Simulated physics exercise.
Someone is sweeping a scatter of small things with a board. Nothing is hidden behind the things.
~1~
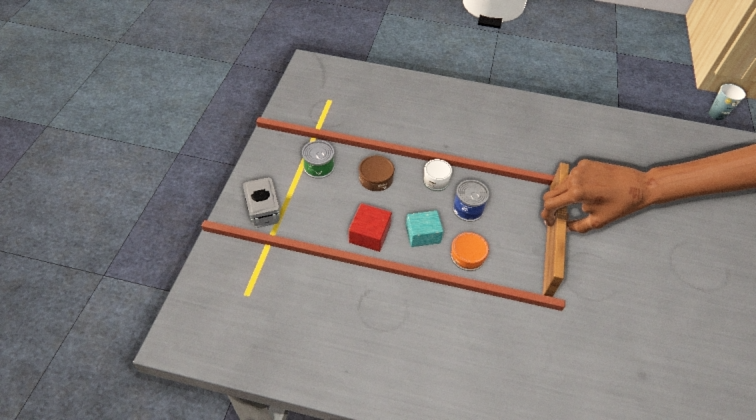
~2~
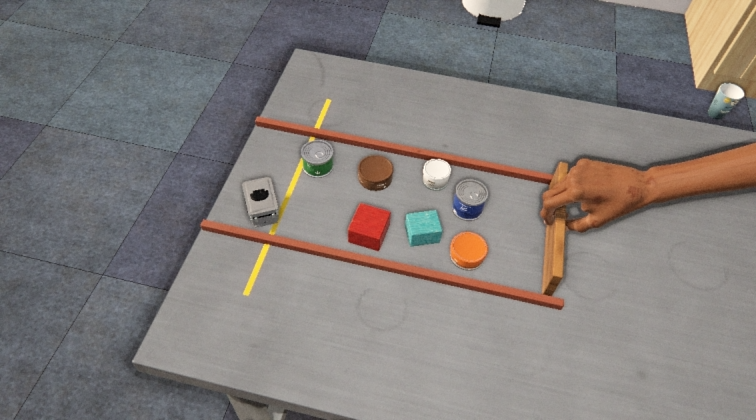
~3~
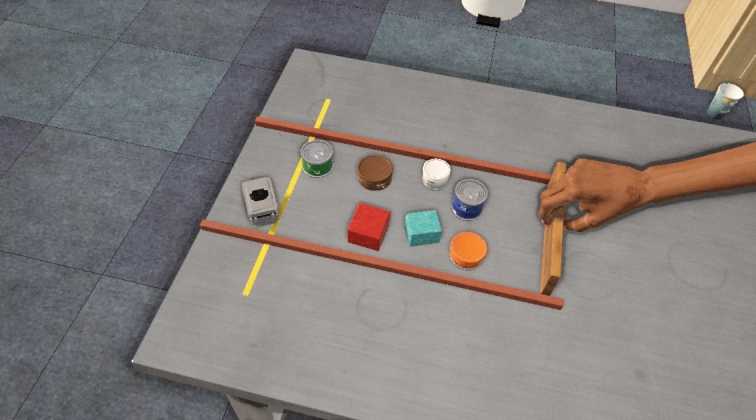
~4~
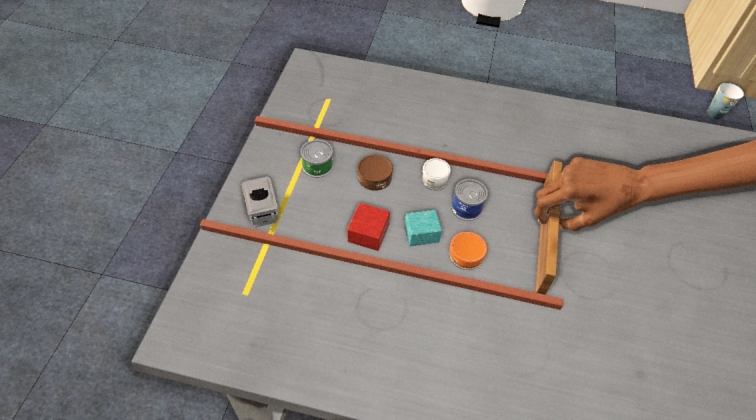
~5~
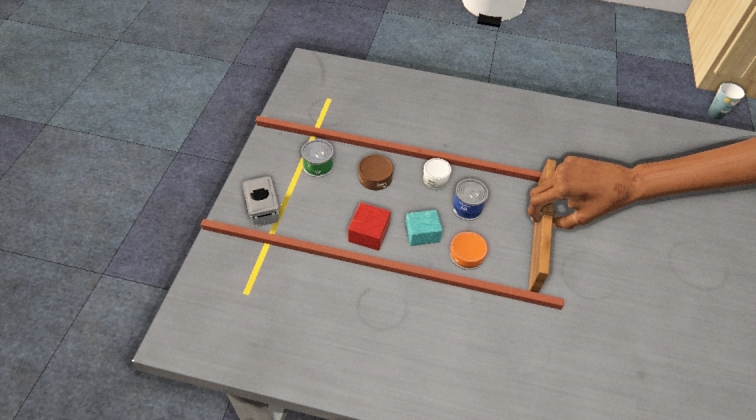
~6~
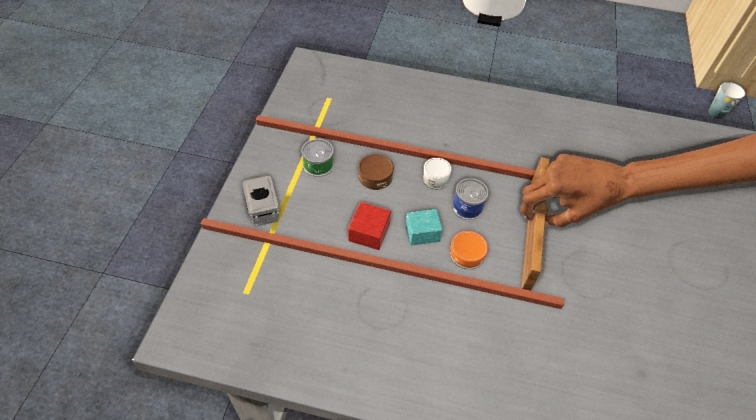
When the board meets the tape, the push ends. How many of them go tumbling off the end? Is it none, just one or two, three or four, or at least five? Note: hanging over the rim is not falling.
I expect one or two drops over the end.
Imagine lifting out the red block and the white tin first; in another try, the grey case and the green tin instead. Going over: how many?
In order, the numbers are 0 and 0.
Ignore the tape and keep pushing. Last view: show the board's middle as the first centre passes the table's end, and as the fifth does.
First around (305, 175), then around (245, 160).
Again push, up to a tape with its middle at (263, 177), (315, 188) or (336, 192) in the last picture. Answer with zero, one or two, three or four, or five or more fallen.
Three to four; none; none at all.
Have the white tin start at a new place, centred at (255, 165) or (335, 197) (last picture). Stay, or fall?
In order: Keeps its place; keeps its place.
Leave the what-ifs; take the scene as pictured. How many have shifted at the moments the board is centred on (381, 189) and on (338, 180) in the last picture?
Note: First position 7; second position 8.
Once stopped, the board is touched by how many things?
4 in contact.
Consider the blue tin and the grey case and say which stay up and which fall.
Taking them one at a time, the blue tin remains in place; as for the grey case, it ends up down.
Early on, none off yet; grey case at rest near (262, 201); green tin at rest near (318, 158); brown tub at rest near (376, 172).
A while later, none off yet; grey case at rest near (262, 201); green tin at rest near (318, 158); brown tub travelled a little near (360, 167).
Further along, none off yet; grey case travelled a little near (245, 196); green tin travelled about its own width near (273, 154); brown tub travelled well along near (306, 154).
Finally, the number that fall off is one or two; lost, grey case.
